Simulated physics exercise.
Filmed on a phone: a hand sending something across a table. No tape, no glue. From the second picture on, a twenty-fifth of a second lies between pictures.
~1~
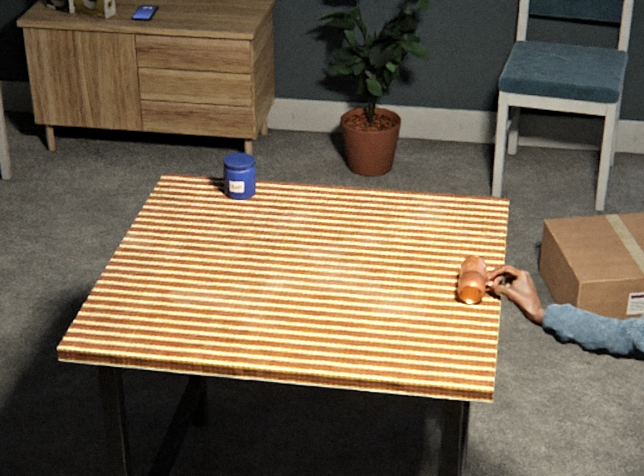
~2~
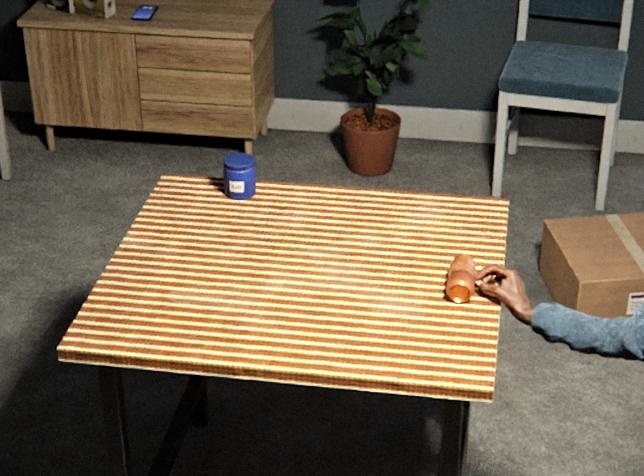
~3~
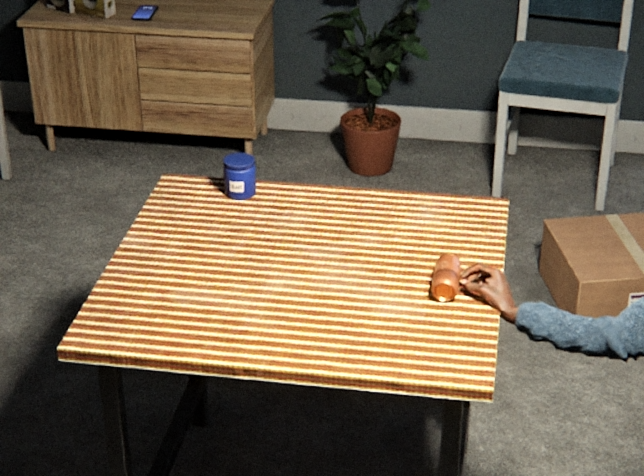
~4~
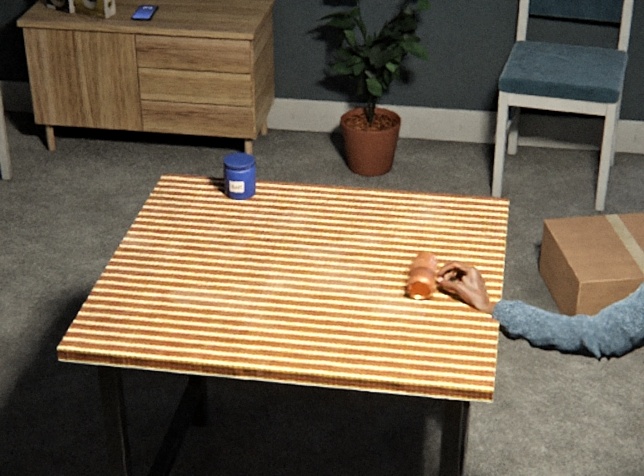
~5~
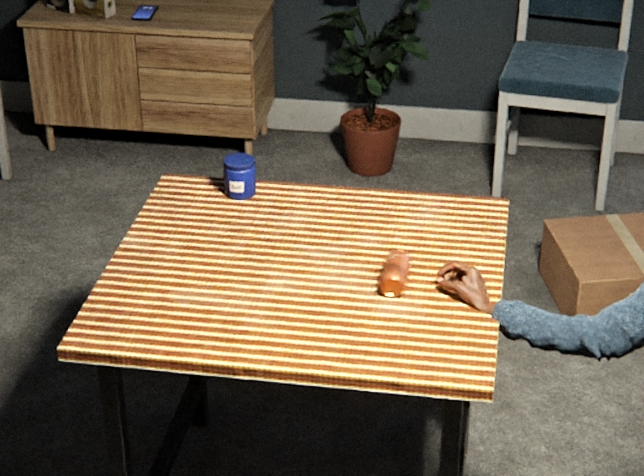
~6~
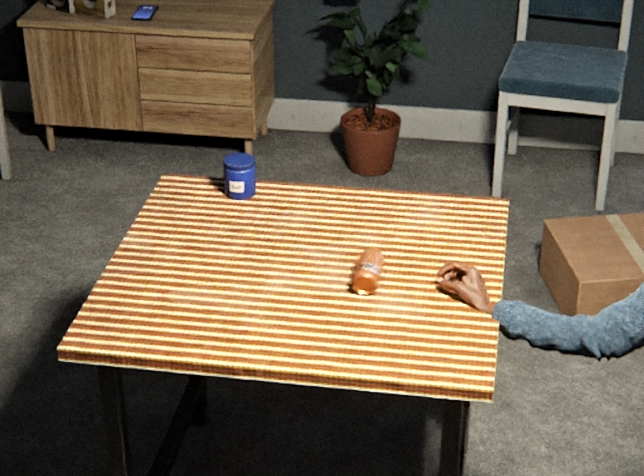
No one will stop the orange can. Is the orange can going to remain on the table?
The orange can falls off the table.
Then, 0.20 s past the last view, orange can displaced well along near (241, 260).
Then, 0.40 s past the last view, orange can displaced well along near (127, 251).
Then, 0.70 s past the last view, orange can now off the table.
Then, 0.90 s past the last view, things are still on the move.
Finally, off the table, orange can.
